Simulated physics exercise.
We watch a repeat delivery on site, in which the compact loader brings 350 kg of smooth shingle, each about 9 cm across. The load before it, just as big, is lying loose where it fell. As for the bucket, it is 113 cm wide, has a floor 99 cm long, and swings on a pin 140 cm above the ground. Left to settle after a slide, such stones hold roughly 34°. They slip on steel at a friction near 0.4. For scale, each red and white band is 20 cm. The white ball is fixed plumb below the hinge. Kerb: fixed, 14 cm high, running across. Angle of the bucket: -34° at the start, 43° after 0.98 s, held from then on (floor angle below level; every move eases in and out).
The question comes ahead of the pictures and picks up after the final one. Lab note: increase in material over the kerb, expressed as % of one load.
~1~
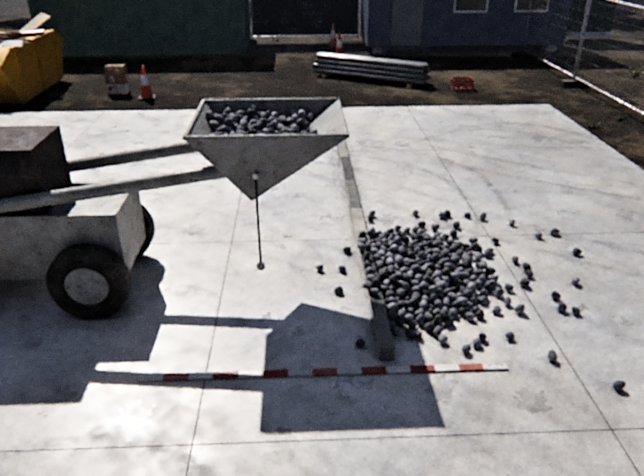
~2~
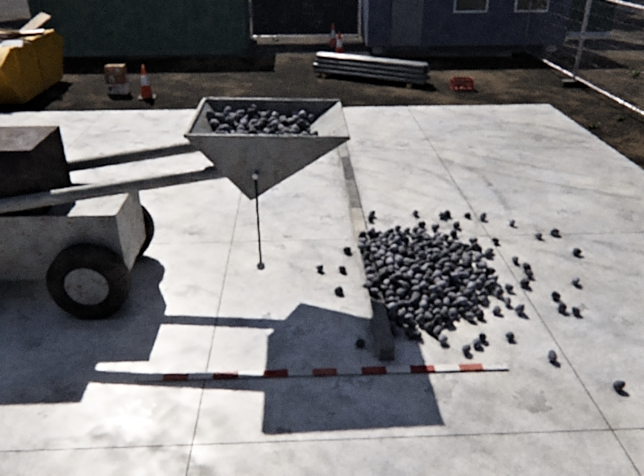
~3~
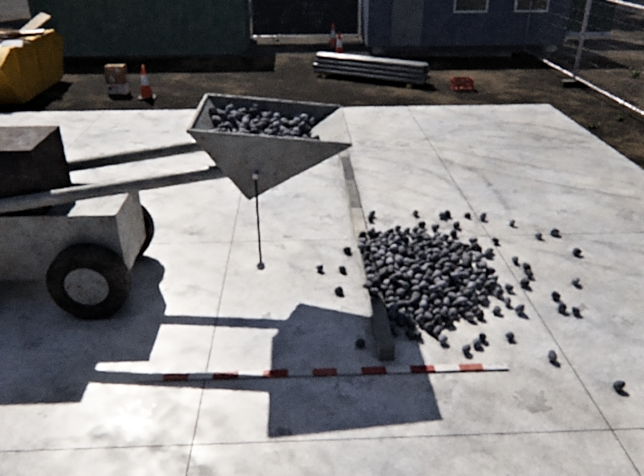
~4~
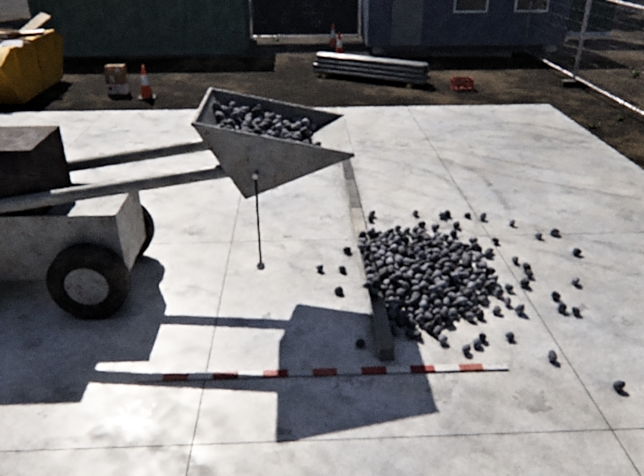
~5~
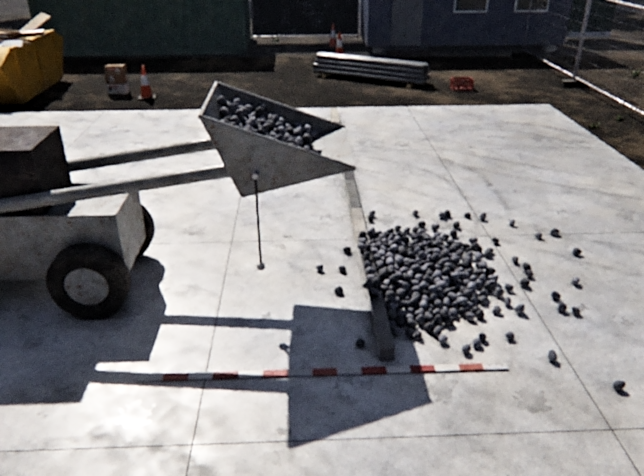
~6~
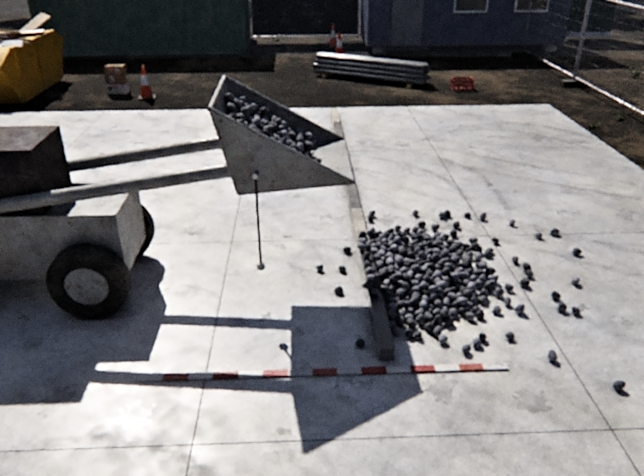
Increase: 29 %.
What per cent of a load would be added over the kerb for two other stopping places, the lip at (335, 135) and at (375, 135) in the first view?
First some 15, then 65 per cent.
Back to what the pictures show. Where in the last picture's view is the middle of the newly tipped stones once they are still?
Their middle is at about (353, 270).
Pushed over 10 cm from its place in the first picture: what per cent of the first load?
I'd say roughly 5 per cent of them.
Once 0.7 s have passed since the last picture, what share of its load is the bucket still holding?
Close to 65 in a hundred is still held.
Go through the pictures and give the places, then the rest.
In the first picture, lip at (349, 136), floor tilted -34°, highest stones at (228, 117). The earlier load is highest near (377, 266), 19 cm above ground level, 4 % on this side of the kerb, 96 % over the kerb.
In the second picture, the bucket is at -32°, its lip at (350, 138); the top of the load is at (228, 117).
In the third picture, lip at (352, 145), floor tilted -28°, highest stones at (227, 114).
In the fourth picture, the bucket is at -22°, its lip at (354, 155); the top of the load is at (227, 111).
In the fifth picture, lip at (355, 168), floor tilted -14°, highest stones at (230, 107).
In the sixth picture, the bucket is at -5°, its lip at (354, 183); the top of the load is at (237, 104).
Then, 0.3 s after the last picture the floor is at 31°; in per cent of one load, 100 in the bucket, 4 on this side of the kerb, 96 over the kerb; the foremost stones are at (560, 270).
Then, 0.7 s after the last picture the floor is at 43°; in per cent of one load, 66 in the bucket, 38 on this side of the kerb, 96 over the kerb; the foremost stones are at (560, 270).
Then, 1.0 s after the last picture the floor is at 43°; in per cent of one load, 7 in the bucket, 83 on this side of the kerb, 110 over the kerb; the foremost stones are at (560, 270).
Then, 3.8 s after the last picture the floor is at 43°; in per cent of one load, 0 in the bucket, 75 on this side of the kerb, 125 over the kerb; the foremost stones are at (560, 270). Net gain over the kerb, 29.
